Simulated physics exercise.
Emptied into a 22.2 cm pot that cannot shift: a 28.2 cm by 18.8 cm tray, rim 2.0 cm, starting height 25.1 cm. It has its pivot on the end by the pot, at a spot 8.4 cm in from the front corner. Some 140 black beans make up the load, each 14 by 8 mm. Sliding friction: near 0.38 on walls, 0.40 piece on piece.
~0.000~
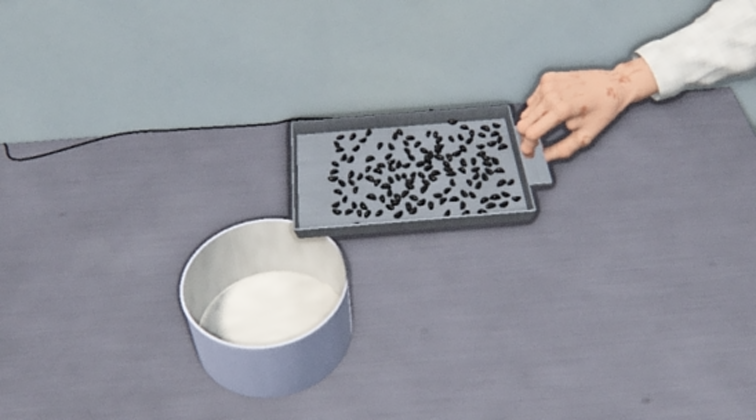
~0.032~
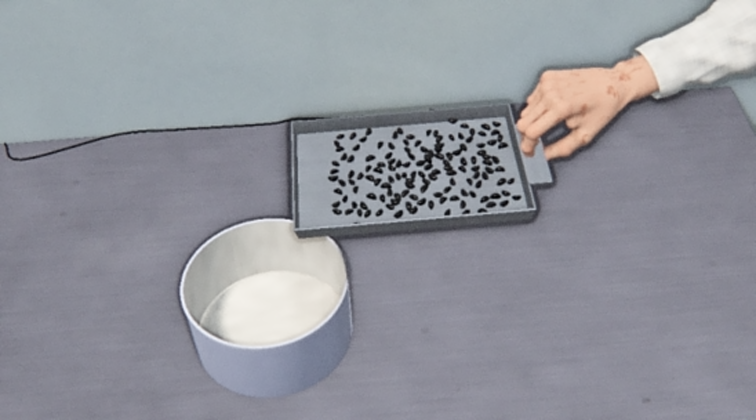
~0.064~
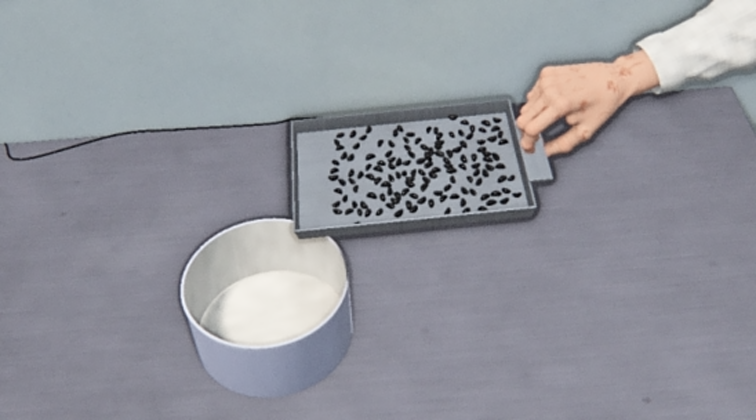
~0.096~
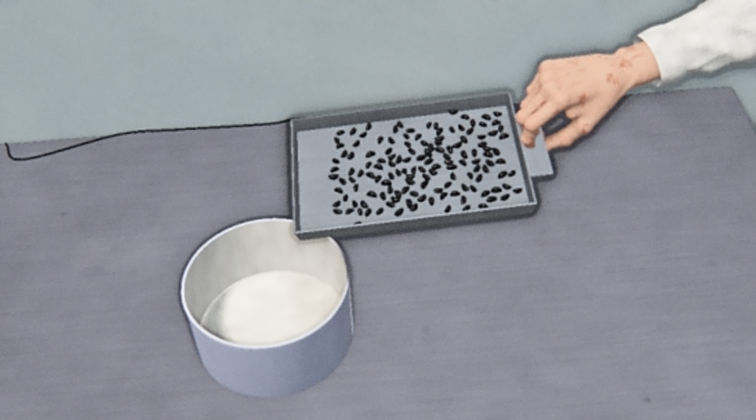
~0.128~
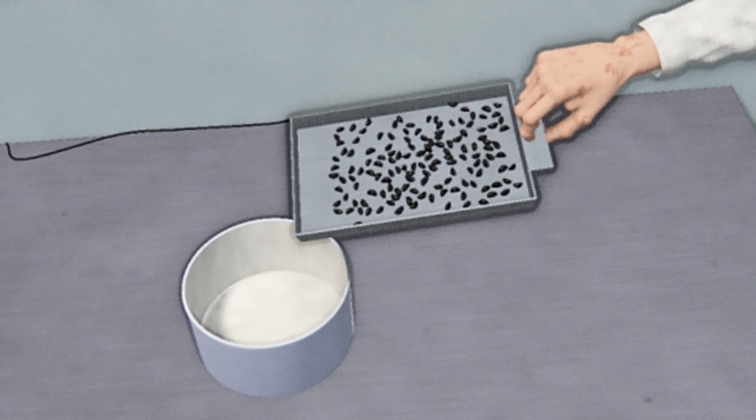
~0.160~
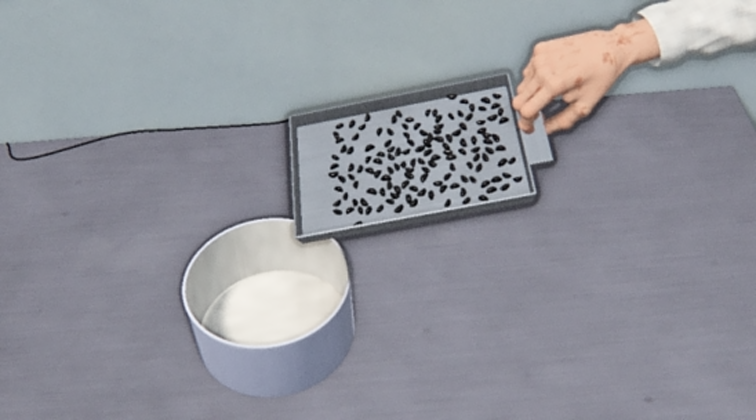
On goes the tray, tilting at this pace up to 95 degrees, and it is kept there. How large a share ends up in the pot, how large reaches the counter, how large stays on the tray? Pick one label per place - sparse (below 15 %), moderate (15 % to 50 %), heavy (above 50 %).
Pot: Heavy; counter: Sparse; left on the tray: Sparse.
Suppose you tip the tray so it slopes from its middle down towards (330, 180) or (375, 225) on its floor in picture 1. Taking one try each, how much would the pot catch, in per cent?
About 80 per cent on the first try and 70 per cent on the second.
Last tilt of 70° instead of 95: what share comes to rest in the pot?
70 %.
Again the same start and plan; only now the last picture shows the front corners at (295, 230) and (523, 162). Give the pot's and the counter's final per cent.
Final per cent - pot 95, counter 5.
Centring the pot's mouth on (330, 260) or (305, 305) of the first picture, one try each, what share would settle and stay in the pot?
About 65 and 100 per cent.
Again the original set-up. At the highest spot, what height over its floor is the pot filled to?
Top level: Approx. 1.5 cm.
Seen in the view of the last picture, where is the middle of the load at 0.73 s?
Approx. (311, 251).
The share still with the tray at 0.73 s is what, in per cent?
Close to 60 in a hundred.
After 0.50 s, tilt 52 degrees; the tray holds 100 %, the pot 0 %.
After 0.73 s, tilt 80 degrees; the tray holds 60 %, the pot 10 %.
After 1.07 s, tilt 95 degrees; the tray holds 5 %, the pot 95 %.
By 2.0 s all is still; pot 100 %, counter 0 %, tray 0 %.
